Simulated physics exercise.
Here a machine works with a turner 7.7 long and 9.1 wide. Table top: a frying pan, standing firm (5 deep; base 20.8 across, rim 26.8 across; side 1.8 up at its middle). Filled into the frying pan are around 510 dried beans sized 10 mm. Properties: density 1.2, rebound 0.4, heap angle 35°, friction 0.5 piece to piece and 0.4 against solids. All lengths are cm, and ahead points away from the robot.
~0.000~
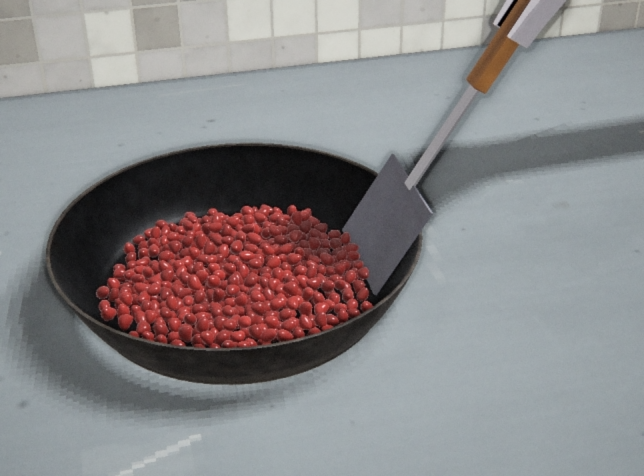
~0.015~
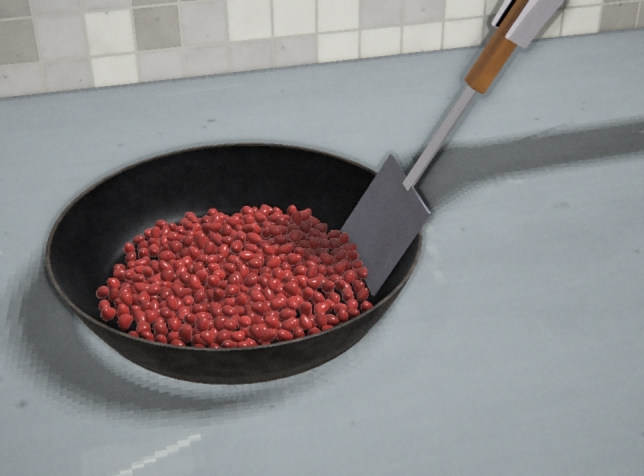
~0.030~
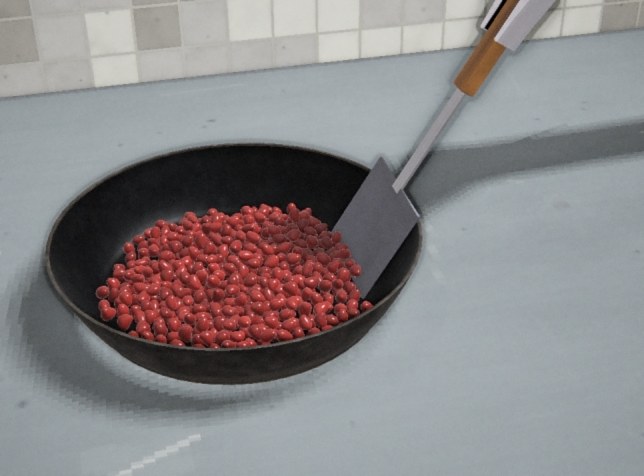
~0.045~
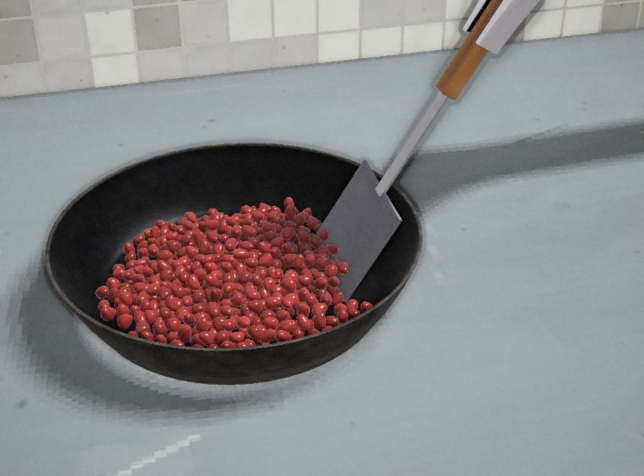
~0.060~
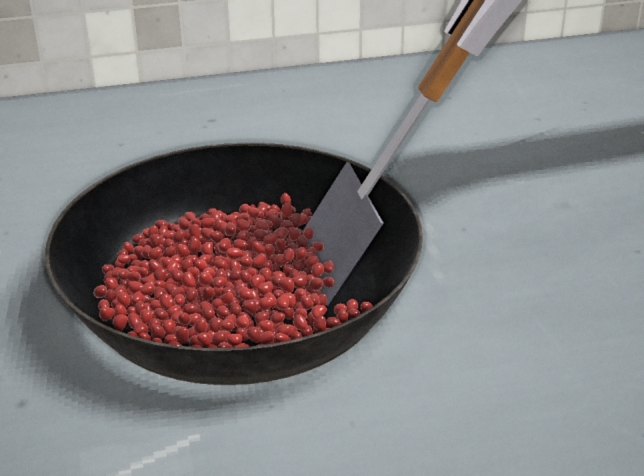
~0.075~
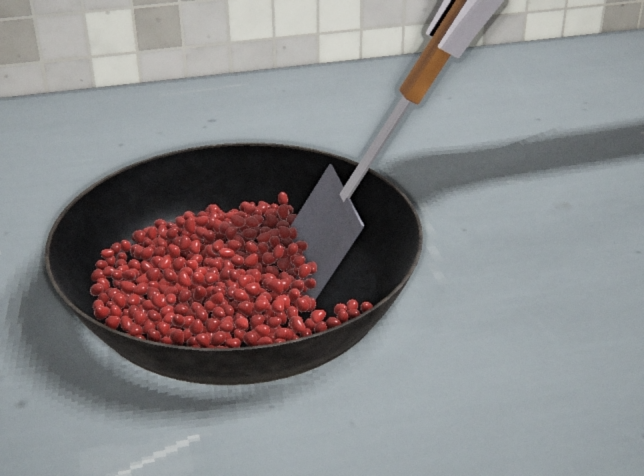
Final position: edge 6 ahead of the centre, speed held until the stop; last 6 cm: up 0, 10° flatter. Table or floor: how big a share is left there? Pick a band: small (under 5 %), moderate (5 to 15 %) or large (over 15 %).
The share is small, under 5 %.
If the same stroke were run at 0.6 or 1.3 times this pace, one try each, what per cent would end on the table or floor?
0 and 0 %.
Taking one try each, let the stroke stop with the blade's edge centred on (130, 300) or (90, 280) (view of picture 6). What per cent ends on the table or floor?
Roughly 0 and 40 per cent.
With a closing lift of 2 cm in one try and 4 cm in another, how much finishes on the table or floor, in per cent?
First try around 0 percent, second try around 5 percent.
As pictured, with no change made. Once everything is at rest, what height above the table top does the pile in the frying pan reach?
Roughly 5.0 centimetres.
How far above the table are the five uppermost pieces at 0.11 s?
Height: Approx. 4 cm.
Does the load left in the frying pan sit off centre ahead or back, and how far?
Ahead of centre, roughly 5.5 centimetres.
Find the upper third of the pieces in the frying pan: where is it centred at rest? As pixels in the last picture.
It is centred around (116, 278).
After 0.11 s, sloping 58°, highest piece 5 above the table; 508 in the frying pan.
After 0.15 s, sloping 54°, highest piece 5 above the table; 508 in the frying pan.
After 0.37 s, sloping 48°, highest piece 5 above the table; 507 in the frying pan, 1 on the table or floor.
After 1.42 s, sloping 48°, highest piece 5 above the table; 507 in the frying pan, 1 on the table or floor.
In the end, 507 in the frying pan, 1 on the table or floor. That is 0 % on the table or floor.
